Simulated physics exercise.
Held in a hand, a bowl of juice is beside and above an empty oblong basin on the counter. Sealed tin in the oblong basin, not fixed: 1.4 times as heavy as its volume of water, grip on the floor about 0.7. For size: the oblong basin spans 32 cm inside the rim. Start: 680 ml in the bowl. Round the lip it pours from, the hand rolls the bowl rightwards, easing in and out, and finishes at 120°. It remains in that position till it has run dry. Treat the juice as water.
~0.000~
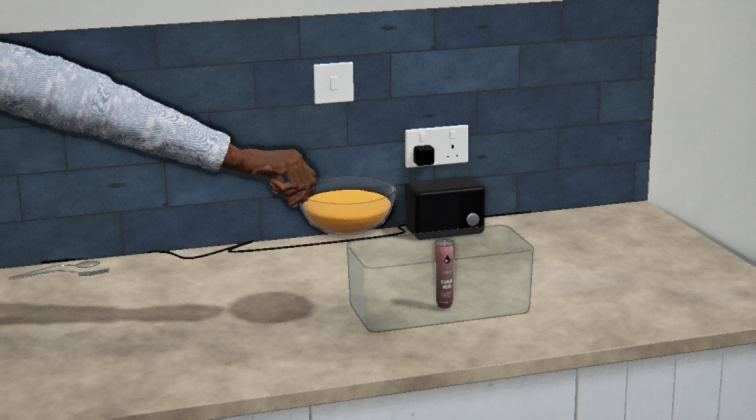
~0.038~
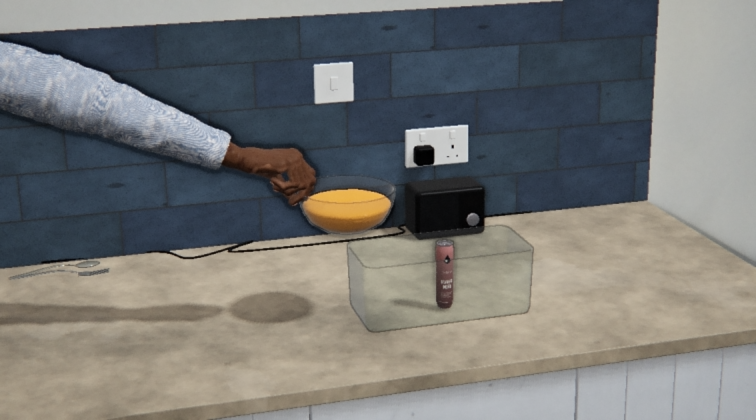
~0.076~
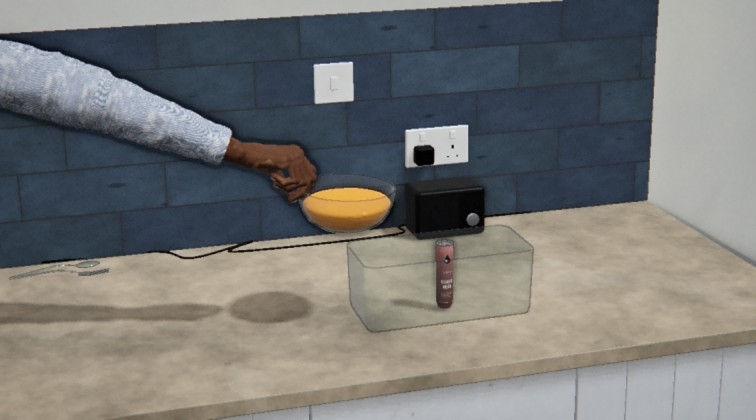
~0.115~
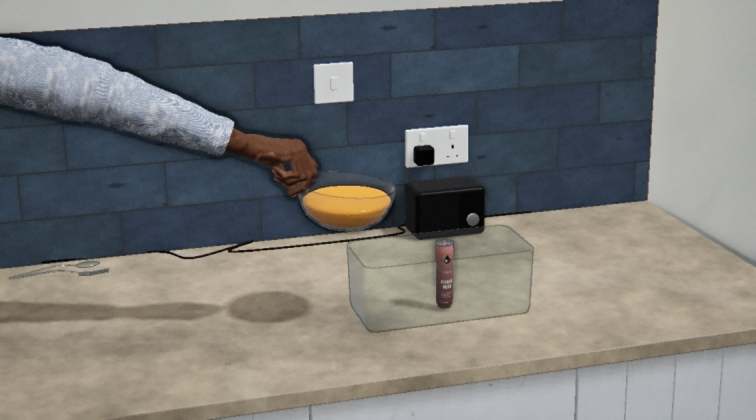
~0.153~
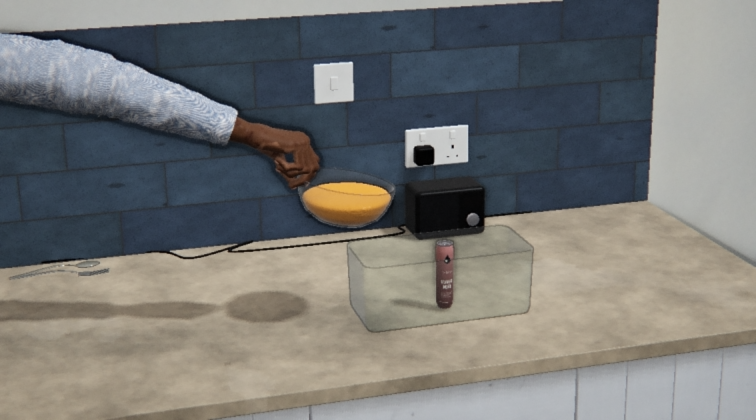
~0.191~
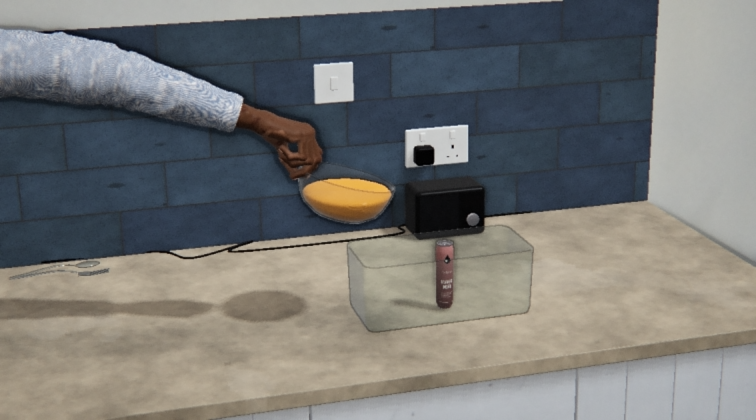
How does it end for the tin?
It's bound to withstand the flow.
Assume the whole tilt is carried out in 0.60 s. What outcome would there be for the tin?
Result: Tin still standing.
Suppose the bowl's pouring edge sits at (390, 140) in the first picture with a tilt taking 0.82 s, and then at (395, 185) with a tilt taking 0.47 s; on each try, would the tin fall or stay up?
The tin stays vertical the first time and stays vertical the second time.
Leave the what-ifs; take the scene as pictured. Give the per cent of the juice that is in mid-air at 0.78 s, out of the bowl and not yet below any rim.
7 in a hundred, give or take.
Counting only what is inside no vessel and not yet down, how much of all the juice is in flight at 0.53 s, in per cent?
Roughly 56 %.
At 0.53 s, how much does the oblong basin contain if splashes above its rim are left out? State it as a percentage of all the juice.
5 %, more or less.
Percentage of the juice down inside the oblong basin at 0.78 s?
Some 94 percent of the total.
After 0.53 s the tilt is 87° and 40 per cent is still to pour; the tin stands where it began.
After 0.78 s the tilt is 119° and 0 per cent is still to pour; the tin stands where it began.
After 1.04 s the tilt is 120° and 0 per cent is still to pour; the tin stands where it began.
After 1.32 s the tilt is 120° and 0 per cent is still to pour; the tin stands where it began.
In the end the tin stands where it began.
